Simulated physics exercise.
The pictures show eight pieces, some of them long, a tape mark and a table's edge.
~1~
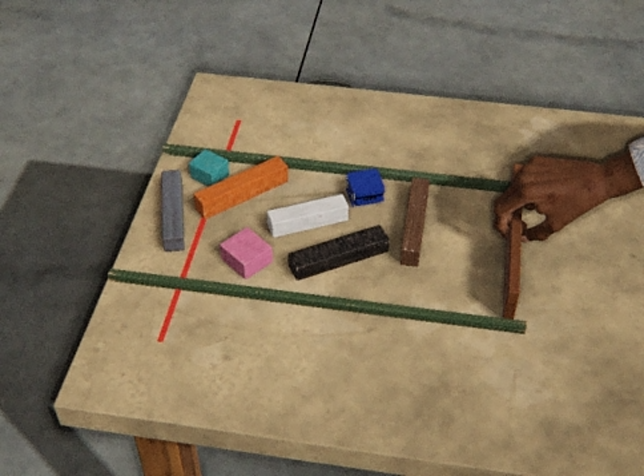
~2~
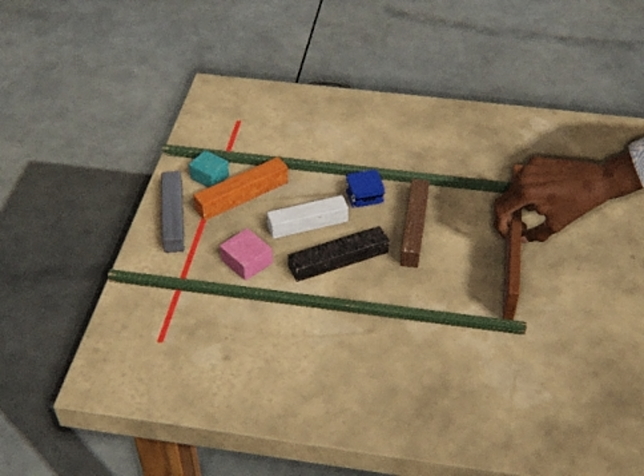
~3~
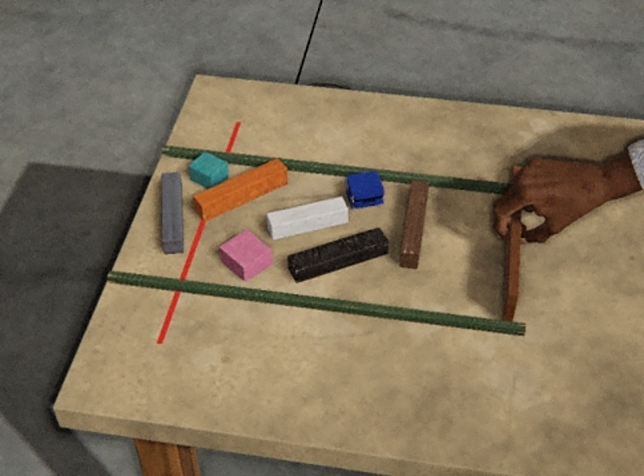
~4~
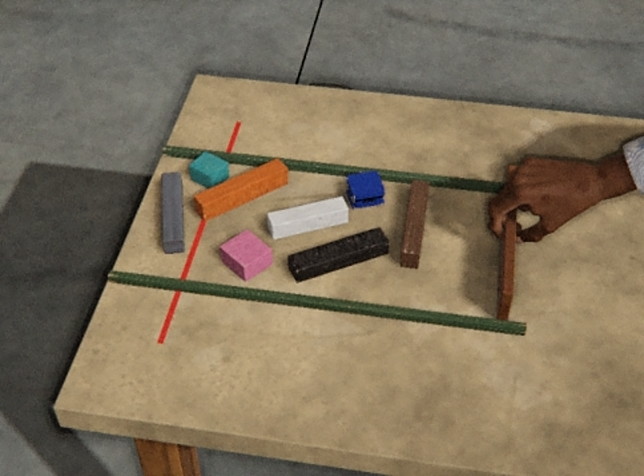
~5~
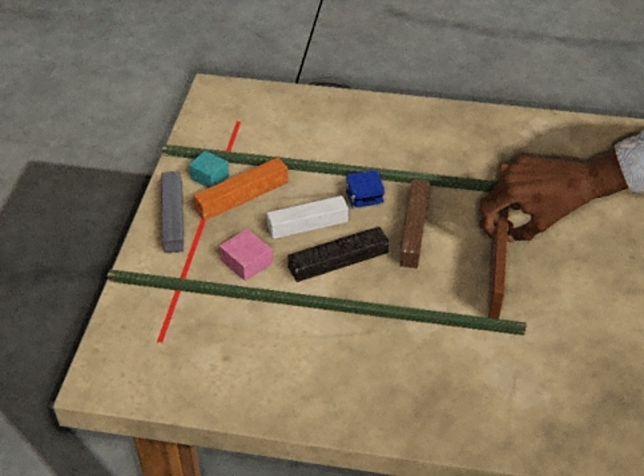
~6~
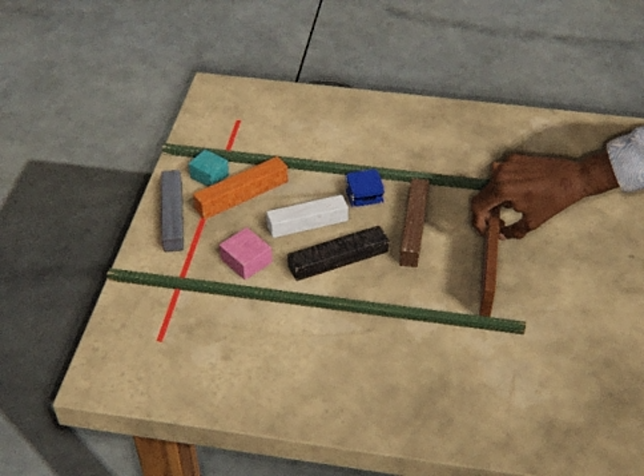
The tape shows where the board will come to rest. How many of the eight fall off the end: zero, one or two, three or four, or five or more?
The number that fall off is one or two.
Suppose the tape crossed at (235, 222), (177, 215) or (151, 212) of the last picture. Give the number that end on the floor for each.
The counts: 0, 5 and 7.
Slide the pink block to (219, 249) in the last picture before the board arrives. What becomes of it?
The pink block survives.
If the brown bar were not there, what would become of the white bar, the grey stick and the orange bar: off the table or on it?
The white bar survives; the grey stick tumbles off; the orange bar remains up.
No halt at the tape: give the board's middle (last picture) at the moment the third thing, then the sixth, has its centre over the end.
Its middle is around (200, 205) and later (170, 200).
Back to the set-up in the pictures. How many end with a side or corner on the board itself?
1 of them.
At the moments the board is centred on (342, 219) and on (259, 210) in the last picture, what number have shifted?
The counts are 5 and 8.
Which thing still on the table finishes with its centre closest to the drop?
It is the orange bar.
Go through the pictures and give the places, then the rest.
The first frame shows grey stick (173, 210); turquoise block (209, 169); orange bar (242, 187); board (514, 239); tape (204, 218).
The second frame shows turquoise block (209, 170); blue case (365, 190).
The third frame shows orange bar (241, 190); white bar (308, 218).
The fourth frame shows grey stick (173, 212); brown bar (415, 223).
The fifth frame shows turquoise block (209, 171); black bar (339, 254).
The sixth frame shows grey stick (172, 210); turquoise block (209, 169); orange bar (242, 188); board (492, 237); tape (203, 218).
Soon after, none off yet; grey stick at rest near (172, 210); turquoise block at rest near (209, 169); orange bar at rest near (242, 188).
After that, none off yet; grey stick at rest near (172, 210); turquoise block at rest near (209, 169); orange bar moving near (236, 188).
And then, none off yet; grey stick displaced a little near (153, 210); turquoise block displaced about its own width near (175, 166); orange bar displaced a little near (189, 184).
In the end, the number that fall off is one or two; gone, turquoise block and grey stick.
